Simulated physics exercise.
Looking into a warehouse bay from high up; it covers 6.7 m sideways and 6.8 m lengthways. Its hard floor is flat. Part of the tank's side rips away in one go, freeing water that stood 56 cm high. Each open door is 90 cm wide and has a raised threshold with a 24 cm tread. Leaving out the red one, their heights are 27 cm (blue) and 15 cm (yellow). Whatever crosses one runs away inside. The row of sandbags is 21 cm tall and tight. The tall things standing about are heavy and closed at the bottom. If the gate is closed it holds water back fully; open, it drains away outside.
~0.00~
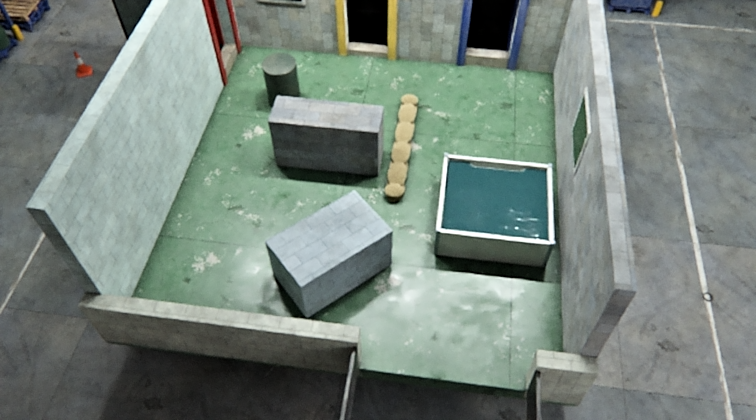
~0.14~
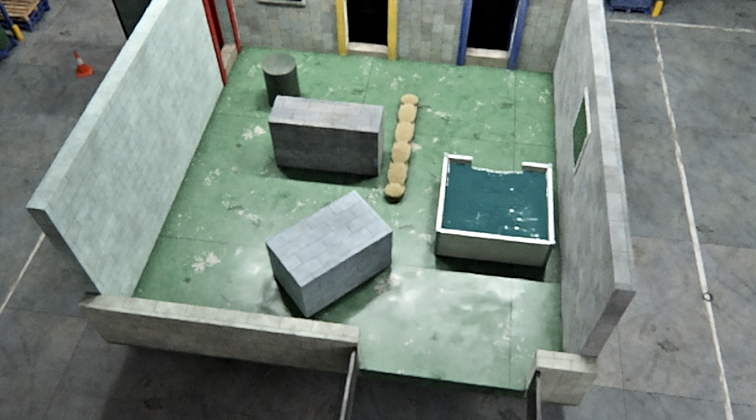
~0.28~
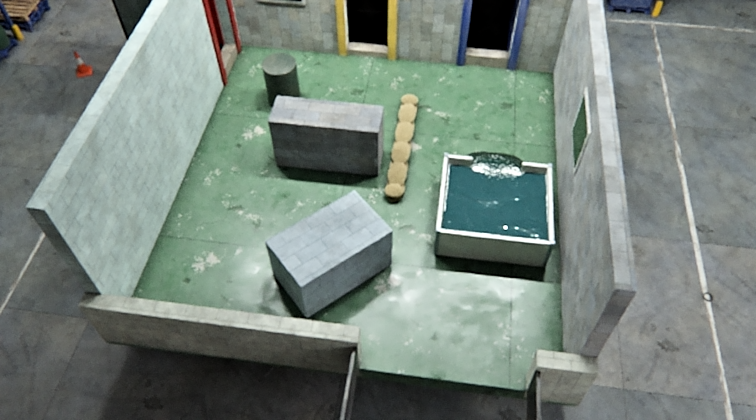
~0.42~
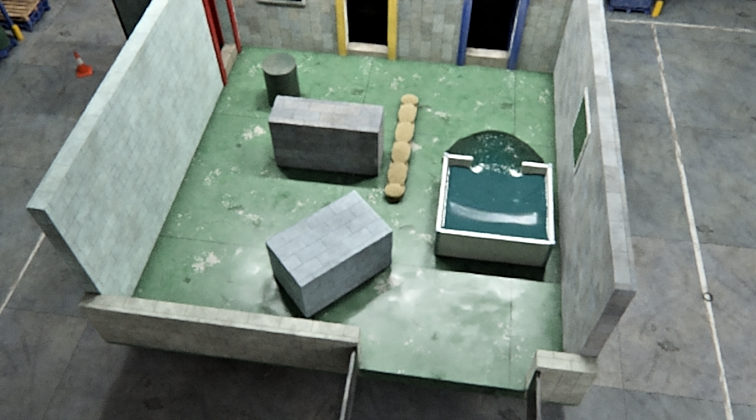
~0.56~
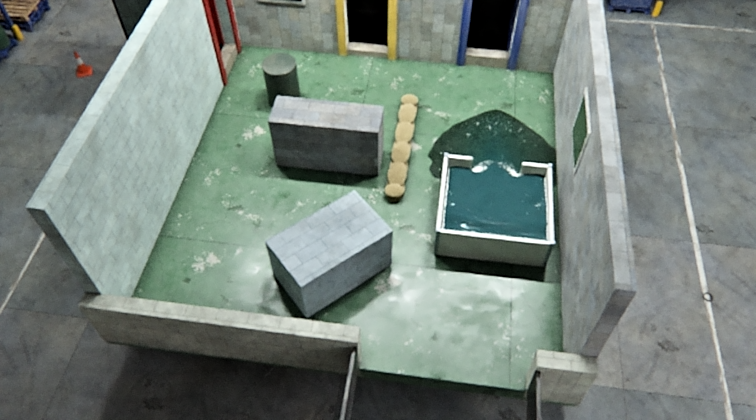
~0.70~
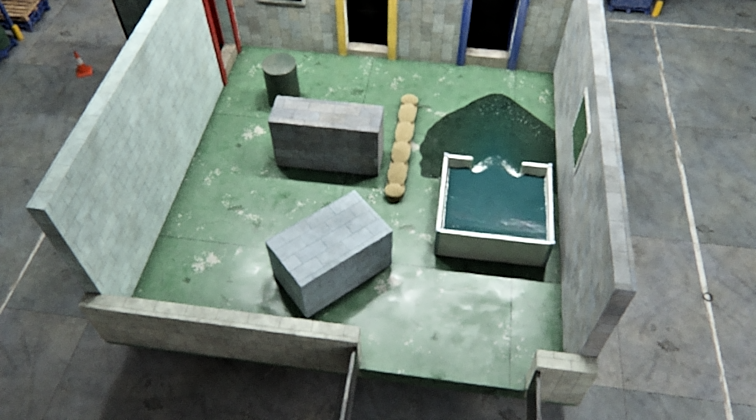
We see a walled bay with a green floor, gray blocks and a square tank of dark water; part of the tank's far side opens, and water pours through the gap, spreading in a widening dark sheet across the floor behind it.
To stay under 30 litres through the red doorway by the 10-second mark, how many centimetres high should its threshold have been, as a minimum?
About 7 cm.
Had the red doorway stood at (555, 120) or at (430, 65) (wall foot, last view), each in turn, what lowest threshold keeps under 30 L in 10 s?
Roughly 8.5 and 11.0 cm.
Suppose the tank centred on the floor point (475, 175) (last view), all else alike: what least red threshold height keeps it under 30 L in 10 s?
Some 7.0 cm.
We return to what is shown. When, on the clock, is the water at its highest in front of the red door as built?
Around 5.5 s.
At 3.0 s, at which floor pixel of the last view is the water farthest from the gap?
At about (289, 53).
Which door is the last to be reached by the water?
It is the red one.
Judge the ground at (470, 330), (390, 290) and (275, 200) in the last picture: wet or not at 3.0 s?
In that order: Dry, not reached, not reached.
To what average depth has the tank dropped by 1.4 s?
Some 37 cm.
After 1.4 s water covers 20 % of the floor, deepest (32 cm) near (495, 183); it has not reached the red door.
After 3.0 s water covers 25 % of the floor, deepest (24 cm) near (535, 98); it has not reached the red door.
After 10.0 s water covers 70 % of the floor, deepest (8 cm) near (258, 67); 7 cm at the red door, 0 litres in over its 25 cm threshold.
At the red door as built, the water arrived by 4.0 s and peaked near 13 cm at 5.4 s.
With a threshold of 6 cm, 48 litres would have come in within the 10 s; with 8.5 cm, 15 litres. So under 30 litres takes about 7 cm.
